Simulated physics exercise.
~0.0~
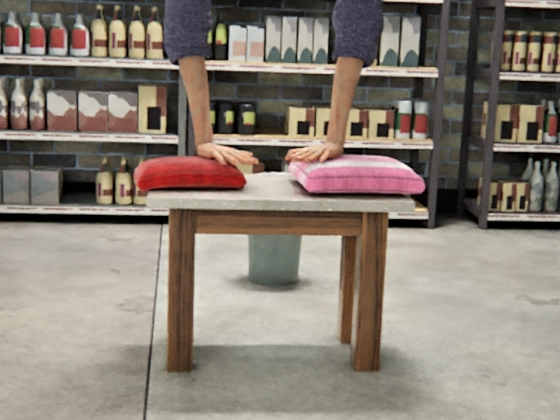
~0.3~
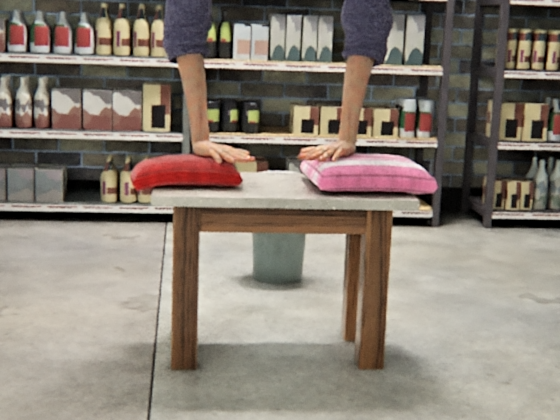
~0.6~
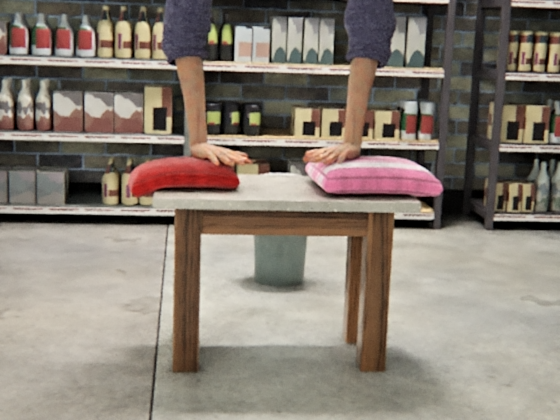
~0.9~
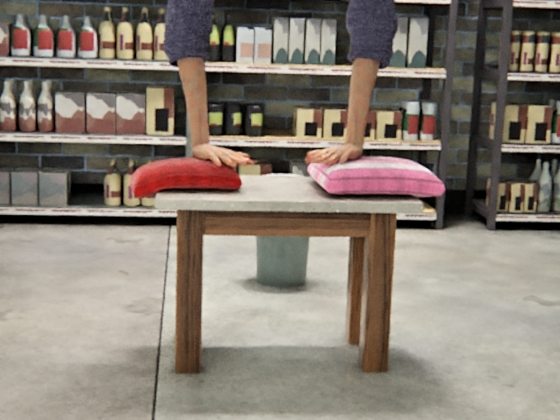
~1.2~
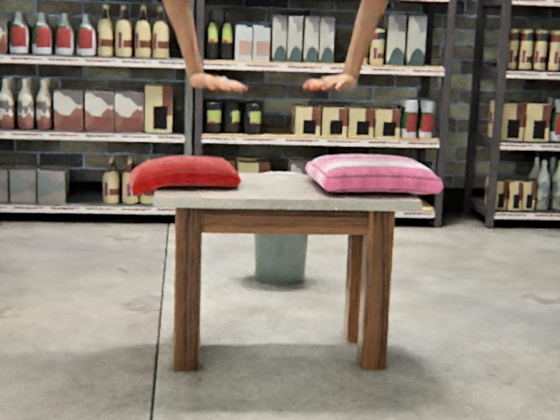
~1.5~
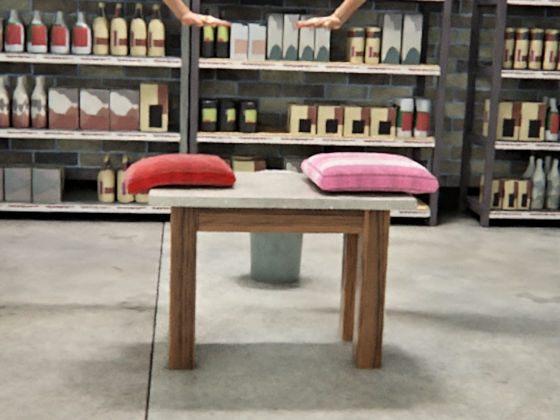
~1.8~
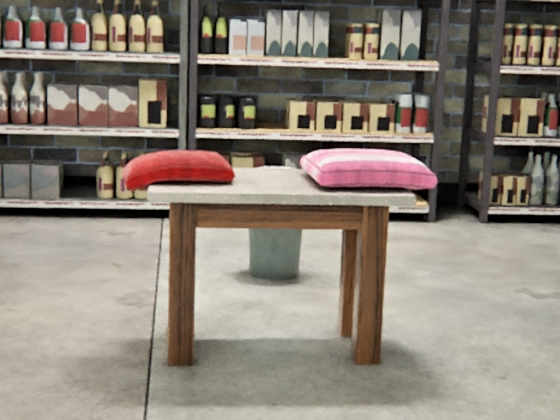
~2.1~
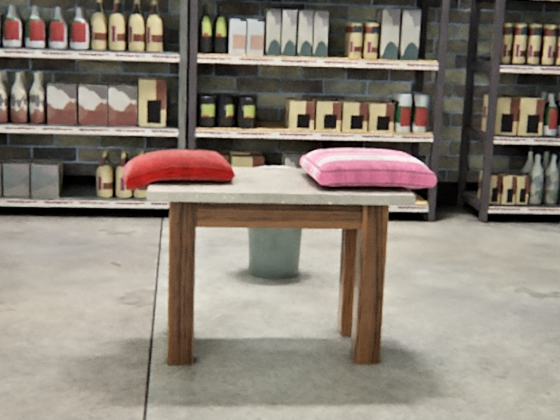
In a shop, hands nudge red and pink pads apart on a table; both stay.
